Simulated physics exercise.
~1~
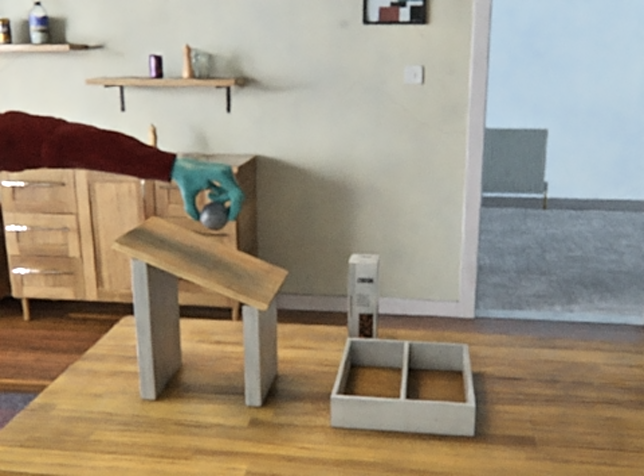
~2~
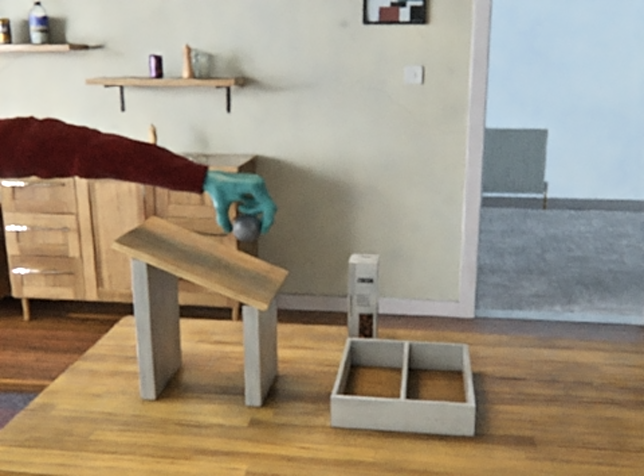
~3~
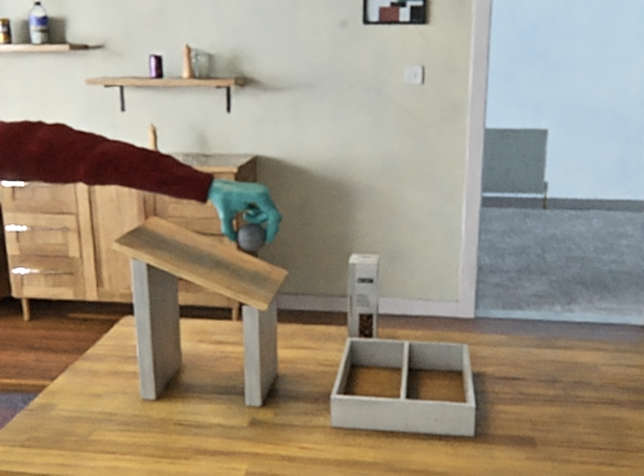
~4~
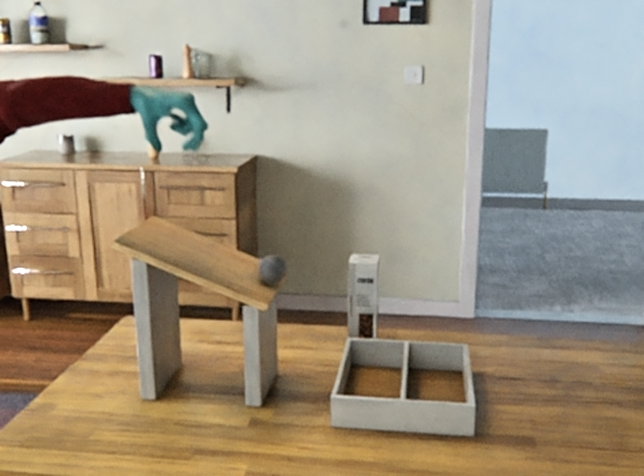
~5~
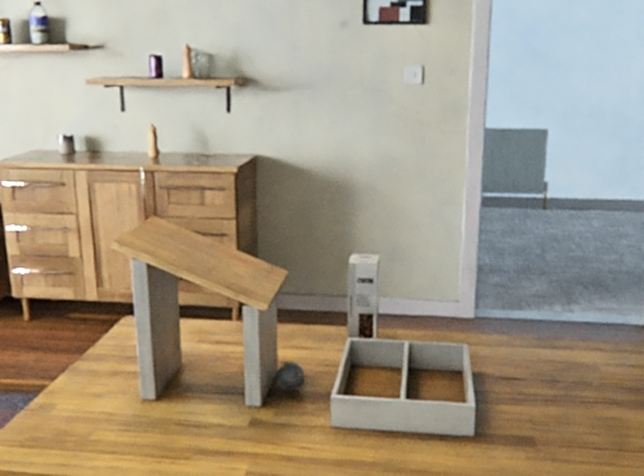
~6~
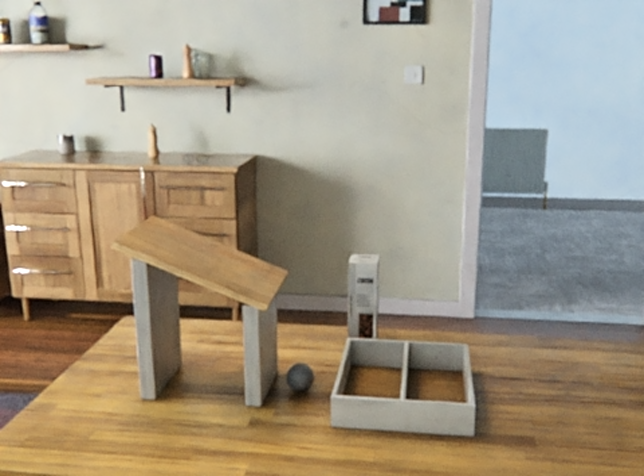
To begin with, a teal-gloved hand in a dark red sleeve holds a small grey ball above a sloping wooden board propped on two grey supports, with a two-bay tray and a white carton standing on the table to the right. The hand carries the ball rightward and slightly down toward the board's lower end. It lets go and draws back to the left, leaving the ball at that low edge. The ball then drops to the tabletop beside the shorter support. Finally, it shifts slightly right and sits outside the tray, while the carton remains in place.
